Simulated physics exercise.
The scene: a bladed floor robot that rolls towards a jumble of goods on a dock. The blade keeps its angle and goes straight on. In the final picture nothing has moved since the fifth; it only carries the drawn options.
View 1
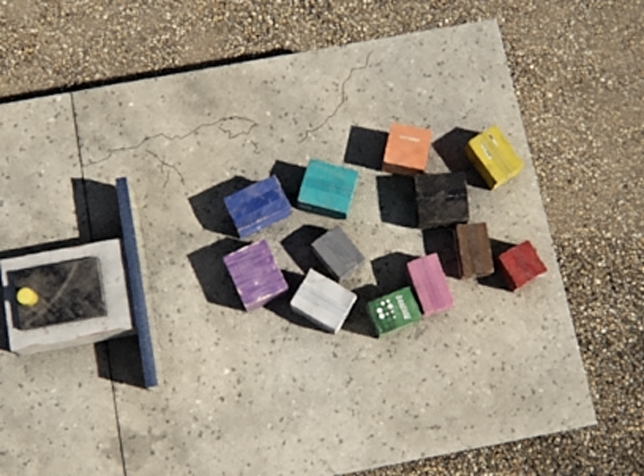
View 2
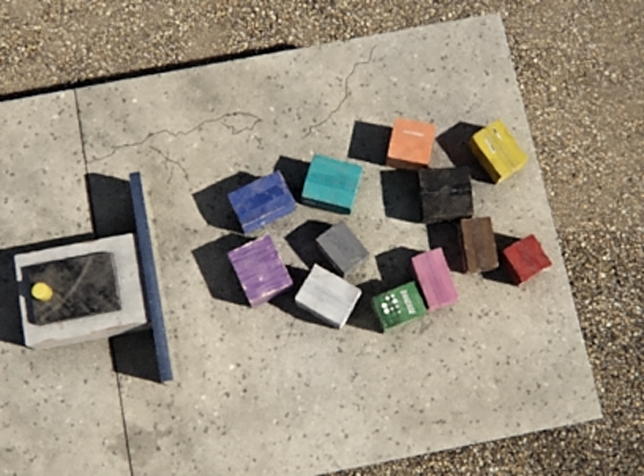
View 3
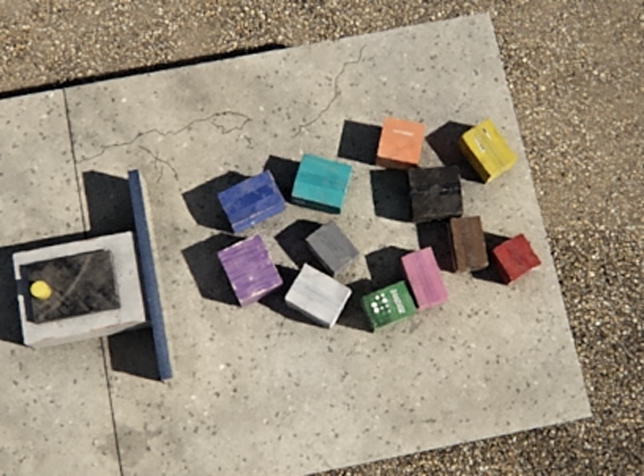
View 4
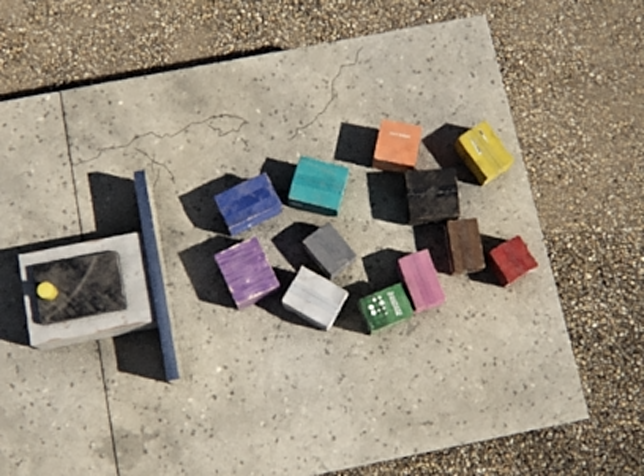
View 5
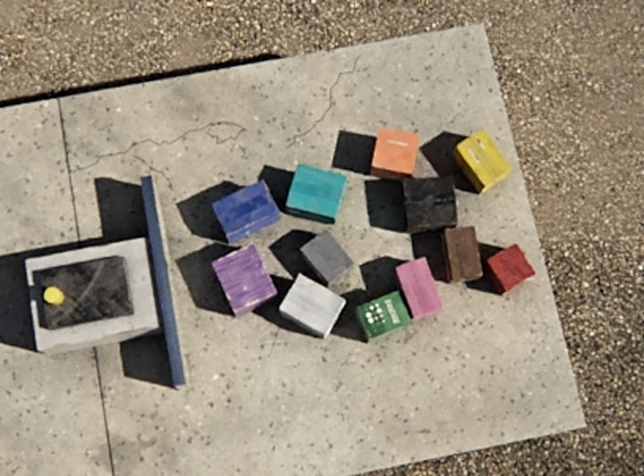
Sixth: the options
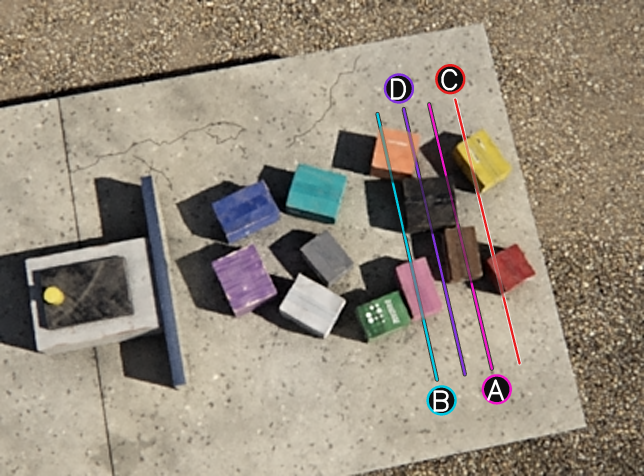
We see, from above, a small machine with a wide blue blade edge slightly rightward across a concrete slab towards a cluster of twelve coloured boxes, which stay in place relative to the slab as the view shifts a little.
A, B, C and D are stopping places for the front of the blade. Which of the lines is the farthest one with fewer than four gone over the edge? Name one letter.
Up to line D.
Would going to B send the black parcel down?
No.
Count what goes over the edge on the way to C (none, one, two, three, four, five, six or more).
By then, six or more.
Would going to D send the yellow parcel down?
Yes.
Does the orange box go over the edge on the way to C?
No.
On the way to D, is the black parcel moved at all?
Yes.
On the marked copy, A at (460, 232); B at (406, 243); C at (486, 227); D at (433, 237).
Taking D. A third of the way, robot (194, 272); pink box (422, 289); green box (398, 324).
Two thirds of the way, robot (293, 254); yellow parcel (503, 154); black parcel (481, 207).
When it is over, robot (367, 239); red parcel over the edge; yellow parcel over the edge; three fallen.
As for the rest, A drops five; B is within the limit but short; C drops seven.
